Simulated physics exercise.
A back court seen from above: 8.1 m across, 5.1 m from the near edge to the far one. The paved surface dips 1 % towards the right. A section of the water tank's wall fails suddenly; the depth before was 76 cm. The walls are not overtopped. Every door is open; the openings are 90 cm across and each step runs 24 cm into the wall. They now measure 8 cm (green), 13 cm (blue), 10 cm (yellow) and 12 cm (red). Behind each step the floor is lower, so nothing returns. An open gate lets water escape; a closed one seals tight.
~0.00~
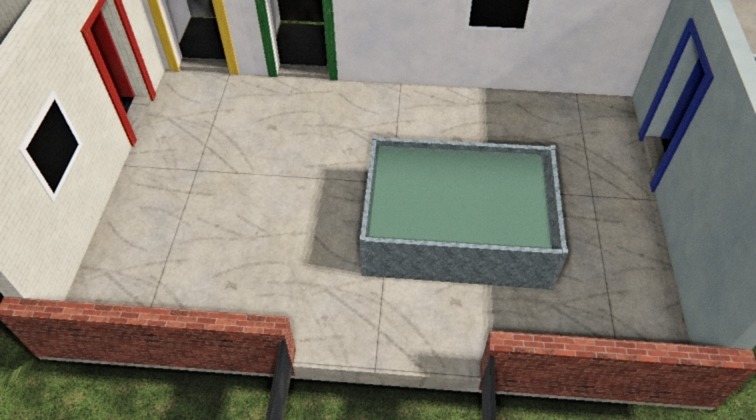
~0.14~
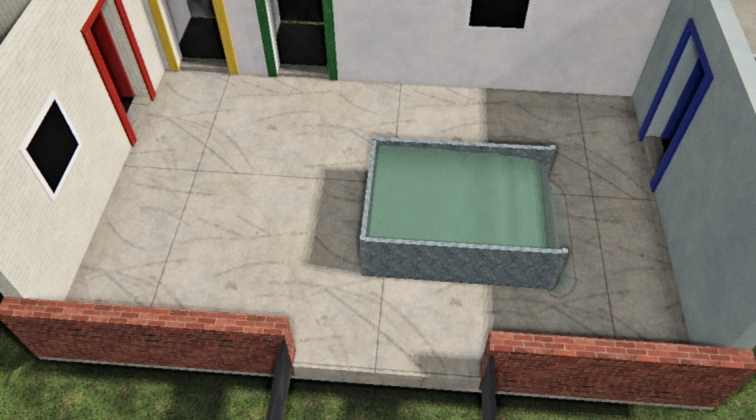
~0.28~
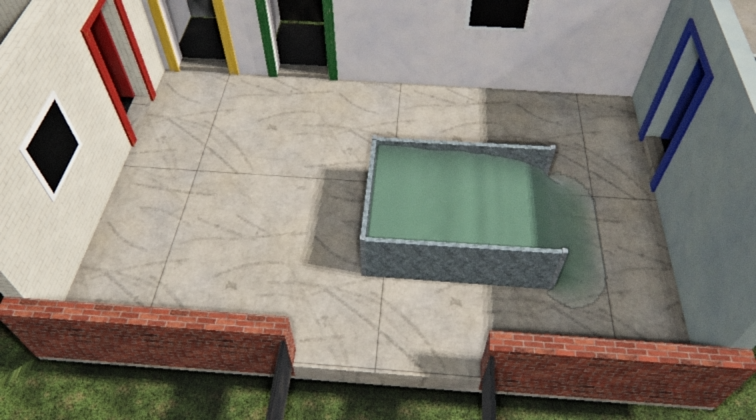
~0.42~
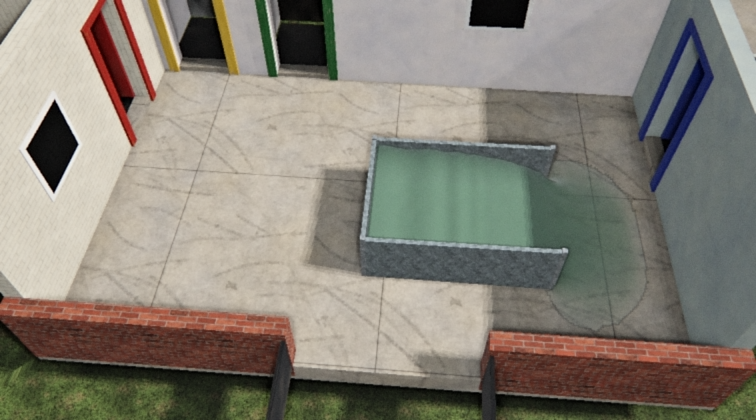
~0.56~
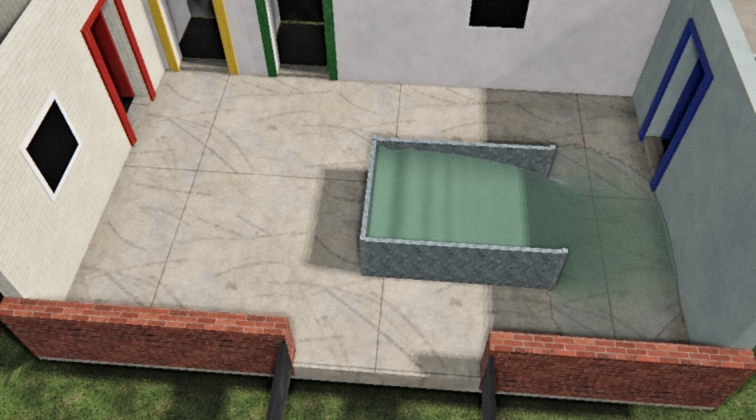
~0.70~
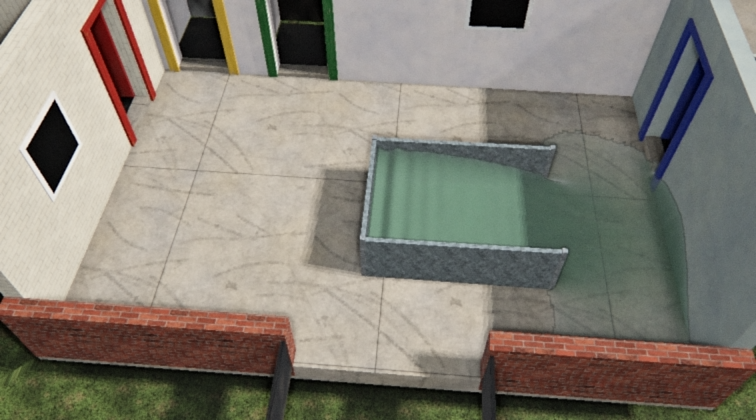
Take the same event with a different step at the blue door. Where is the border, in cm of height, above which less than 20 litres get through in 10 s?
About 24 cm.
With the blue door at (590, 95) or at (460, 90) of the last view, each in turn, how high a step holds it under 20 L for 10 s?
About 34 and 5.0 cm.
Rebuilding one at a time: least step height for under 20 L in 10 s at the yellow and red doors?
Roughly 11.0 cm at yellow and 9.5 cm at red.
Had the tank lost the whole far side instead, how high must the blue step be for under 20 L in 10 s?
Then roughly 20 cm.
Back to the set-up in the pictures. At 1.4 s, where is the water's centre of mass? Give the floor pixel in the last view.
Near (521, 233).
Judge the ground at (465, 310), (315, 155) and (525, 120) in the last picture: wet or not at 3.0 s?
In that order: Flooded, still dry, wet.
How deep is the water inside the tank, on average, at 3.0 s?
Roughly 17 cm on average.
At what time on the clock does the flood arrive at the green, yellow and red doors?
Arrival: Green 3.6 s, yellow 4.5 s, red 5.0 s.
After 1.4 s water covers 15 % of the floor, deepest (54 cm) near (655, 245); 26 cm at the blue door, 14 litres in over its 13 cm step.
After 3.0 s water covers 40 % of the floor, deepest (40 cm) near (623, 98); 20 cm at the blue door, 90 litres in over its 13 cm step.
After 10.0 s water covers 100 % of the floor, deepest (13 cm) near (358, 267); 9 cm at the blue door, 119 litres in over its 13 cm step.
At the blue door as built, the water arrived by 0.7 s and peaked near 27 cm at 1.8 s.
With a step of 22 cm, 30 litres would have come in within the 10 s; with 30 cm, 4 litres. So under 20 litres takes about 24 cm.
